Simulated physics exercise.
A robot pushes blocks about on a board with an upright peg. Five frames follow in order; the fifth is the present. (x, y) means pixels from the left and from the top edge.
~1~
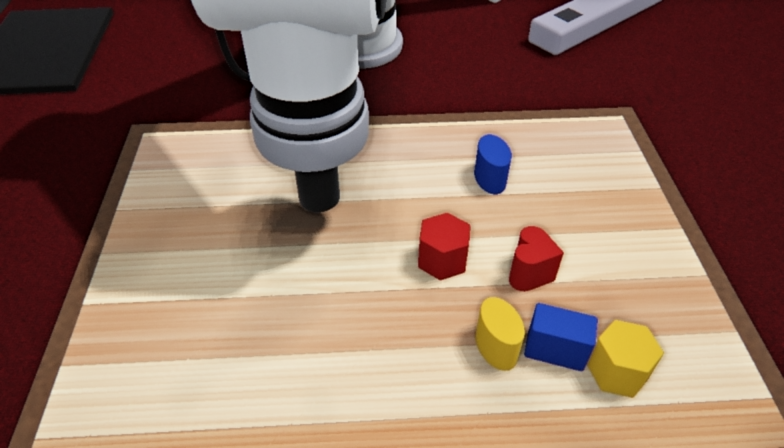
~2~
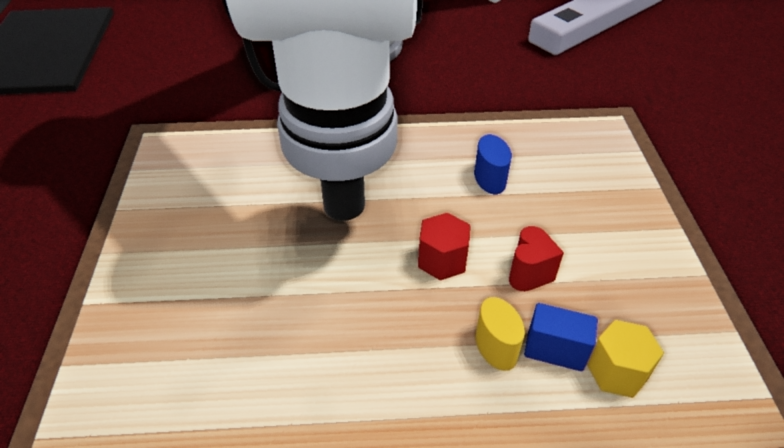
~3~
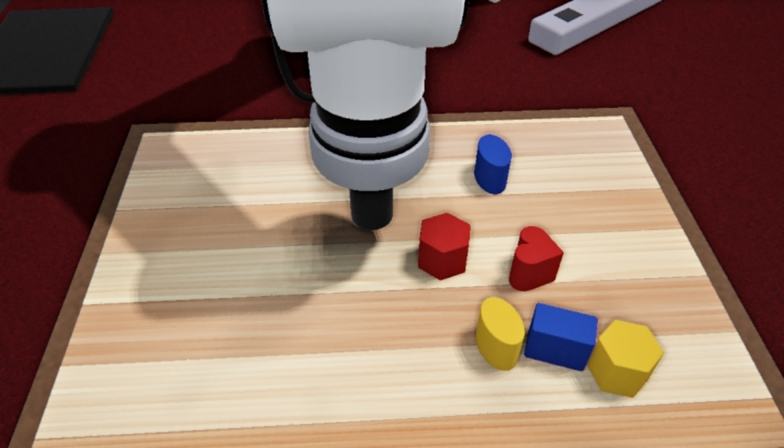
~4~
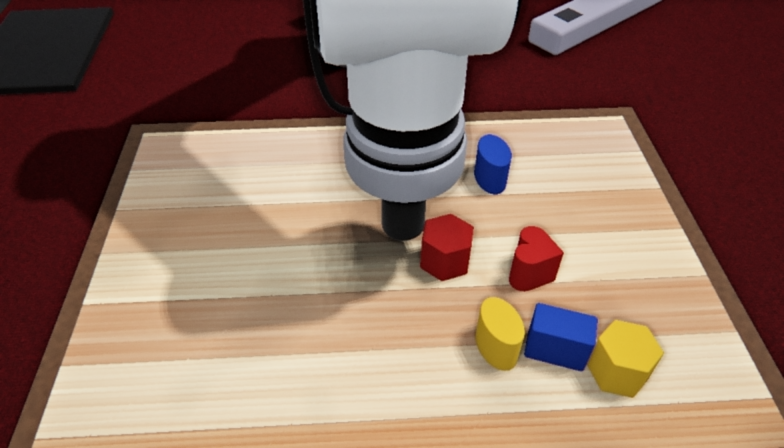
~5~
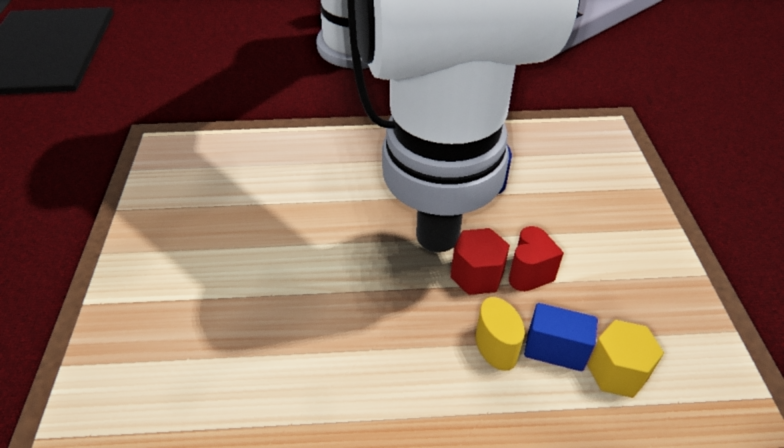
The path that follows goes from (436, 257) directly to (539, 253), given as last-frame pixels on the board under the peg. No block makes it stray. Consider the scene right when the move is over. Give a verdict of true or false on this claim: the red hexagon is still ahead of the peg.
The statement is incorrect.
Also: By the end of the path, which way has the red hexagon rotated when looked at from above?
From overhead, clockwise.
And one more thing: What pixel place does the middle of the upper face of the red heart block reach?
Put as a pixel place, it's (578, 257).
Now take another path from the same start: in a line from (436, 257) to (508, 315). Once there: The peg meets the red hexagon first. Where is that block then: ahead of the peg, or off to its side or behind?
In front, I predict.
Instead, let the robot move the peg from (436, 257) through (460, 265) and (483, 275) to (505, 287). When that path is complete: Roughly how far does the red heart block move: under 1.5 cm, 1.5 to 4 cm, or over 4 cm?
It will fall in the middle band, 1.5 to 4 cm.
The first path, step by step. Halfway along, peg at (491, 236); red hexagon at (519, 259), turned 45° clockwise; red heart block at (560, 251), turned 30° anticlockwise.
At the end, peg at (544, 234); red hexagon at (524, 262), turned 60° clockwise; yellow elliptical block unmoved; red heart block at (578, 257), turned 15° anticlockwise.
